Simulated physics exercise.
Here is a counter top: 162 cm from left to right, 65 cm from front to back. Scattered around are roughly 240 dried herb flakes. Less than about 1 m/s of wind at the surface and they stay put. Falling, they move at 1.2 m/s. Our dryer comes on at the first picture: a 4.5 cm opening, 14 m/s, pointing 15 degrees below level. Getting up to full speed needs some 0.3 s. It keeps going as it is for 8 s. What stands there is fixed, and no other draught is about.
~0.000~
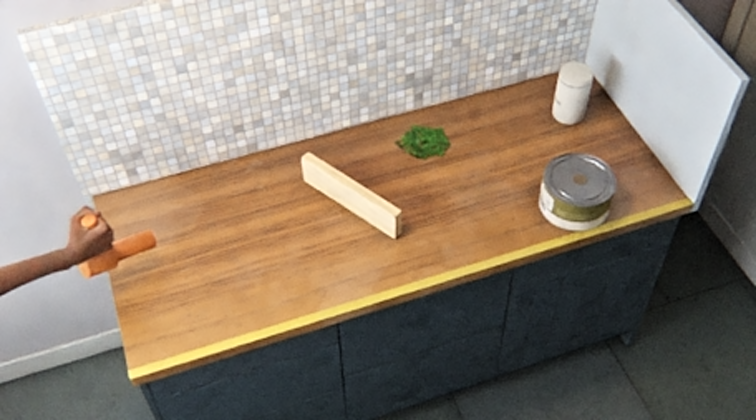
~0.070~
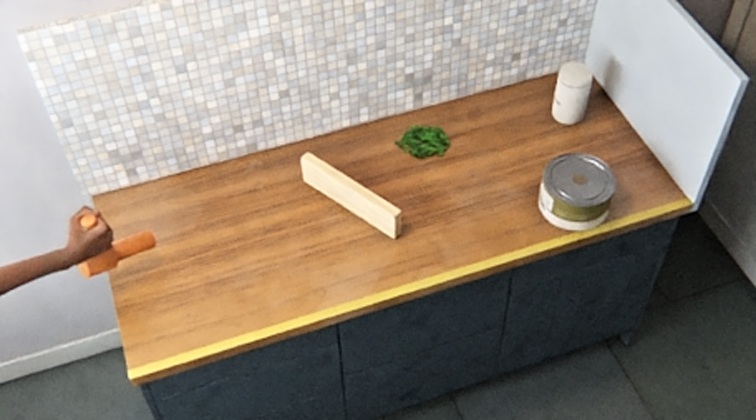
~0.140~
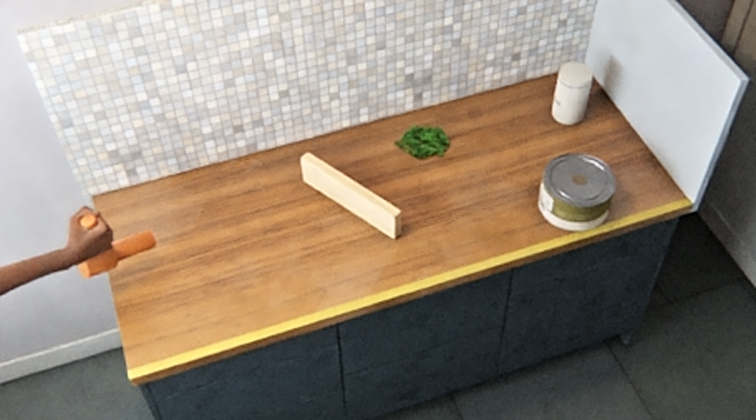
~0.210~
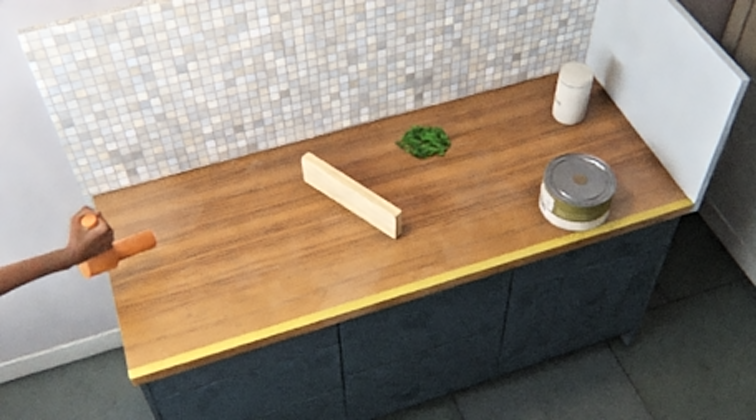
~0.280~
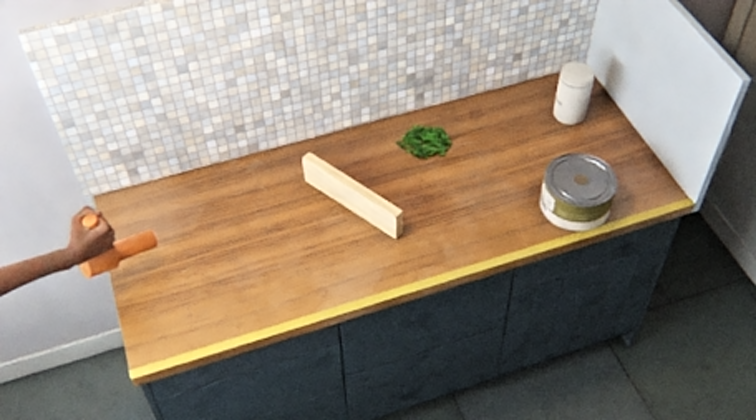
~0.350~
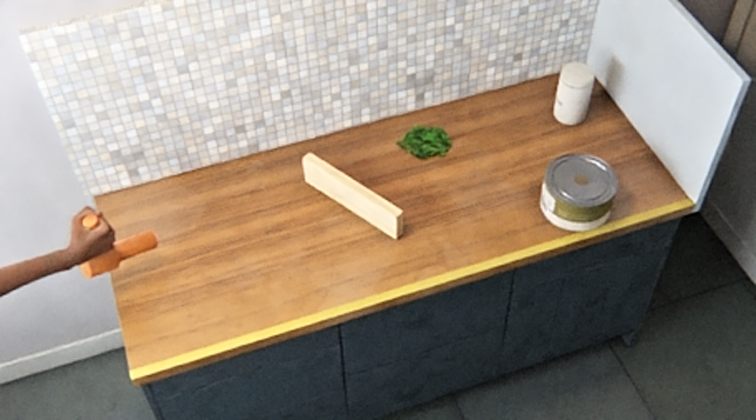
A hand at the left held an orange dryer over a wooden counter with a yellow edge, while the little pile of green herb flakes, the board, the tin and the white jar all stayed still.
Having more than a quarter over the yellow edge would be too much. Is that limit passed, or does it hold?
Looks like that edge will lose over a quarter of the load.
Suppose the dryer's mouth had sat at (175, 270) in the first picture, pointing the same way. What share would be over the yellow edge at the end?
That would come to roughly 0 %.
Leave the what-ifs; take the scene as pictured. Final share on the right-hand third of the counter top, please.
Around 20 per cent.
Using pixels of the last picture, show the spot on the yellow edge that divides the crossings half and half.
I'd point to somewhere near (676, 210).
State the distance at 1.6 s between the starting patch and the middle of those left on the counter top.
About 0 cm.
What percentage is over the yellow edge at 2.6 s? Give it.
It comes to around 10 %.
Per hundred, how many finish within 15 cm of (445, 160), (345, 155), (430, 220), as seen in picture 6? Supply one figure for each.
Taking the spots one by one, around 20 %, 0 % and 0 %.
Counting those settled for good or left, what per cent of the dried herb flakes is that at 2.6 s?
That works out to some 10 %.
After 1.6 s the count stands so, 1 % are over the yellow edge; the middle of those still in play is near (427, 142).
After 2.6 s the count stands so, 9 % are over the yellow edge; the middle of those still in play is near (435, 137).
After 4.4 s the count stands so, 39 % are over the yellow edge; the middle of those still in play is near (551, 105).
After 8.0 s, at the end, 61 % are over the yellow edge; the middle of those still in play is near (447, 140).
